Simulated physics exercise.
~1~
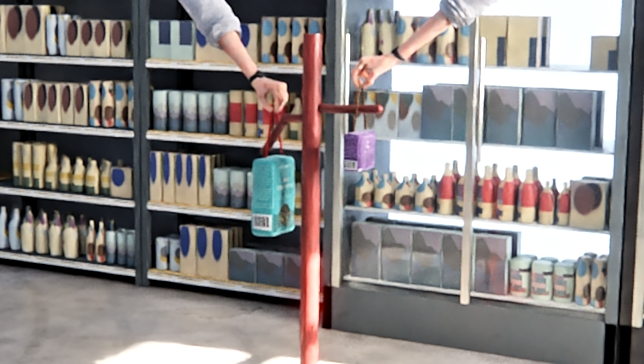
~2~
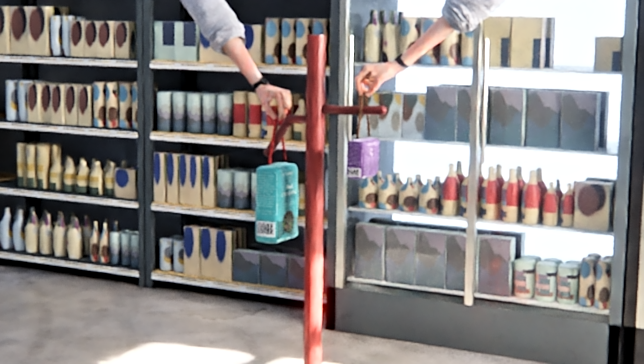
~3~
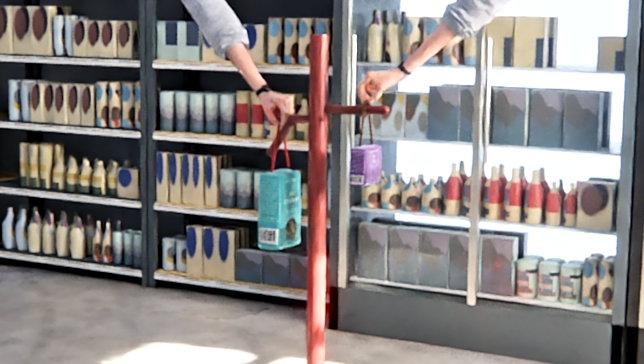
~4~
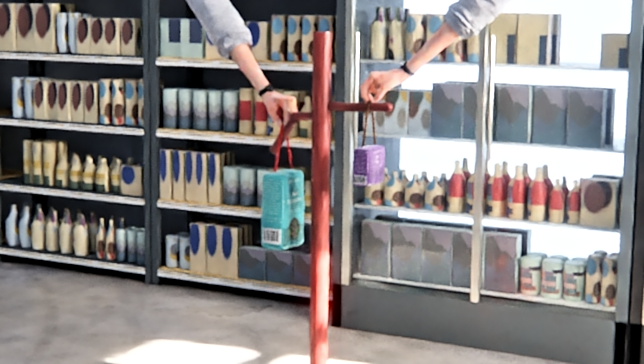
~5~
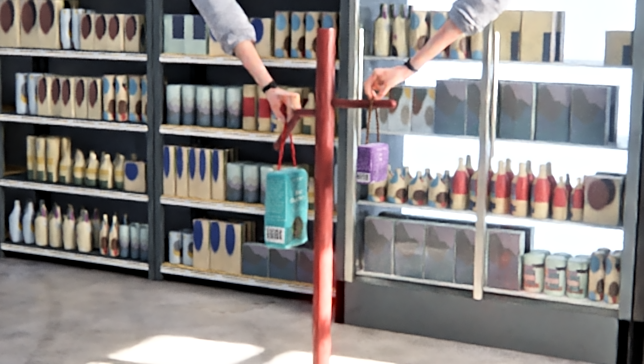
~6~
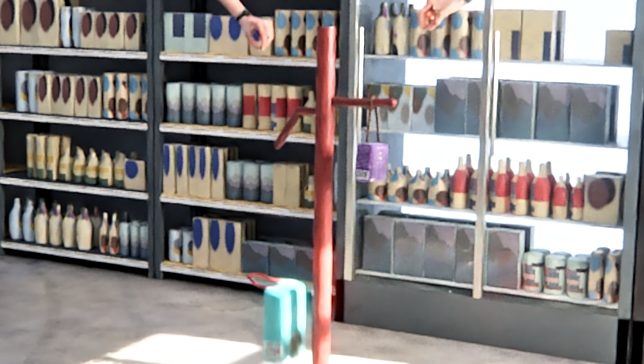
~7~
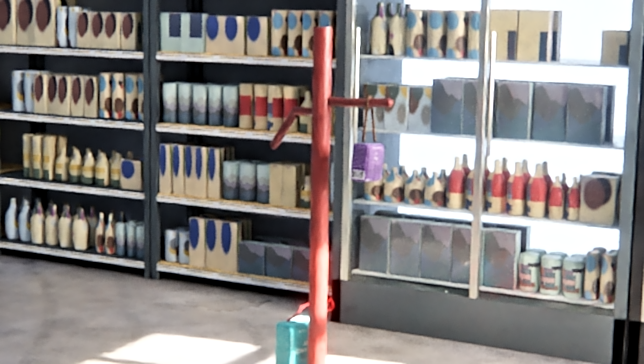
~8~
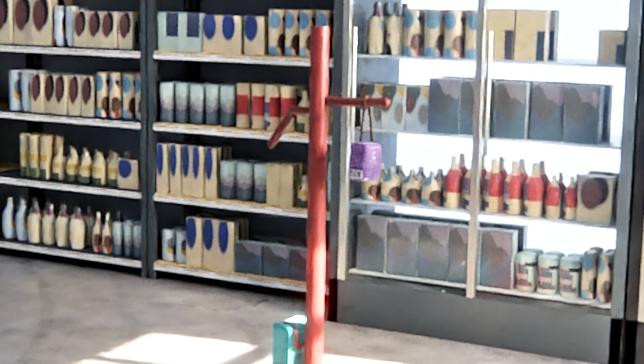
Turquoise sack slipping off the left peg to the floor after two hands let go, purple pouch staying hung on the right.
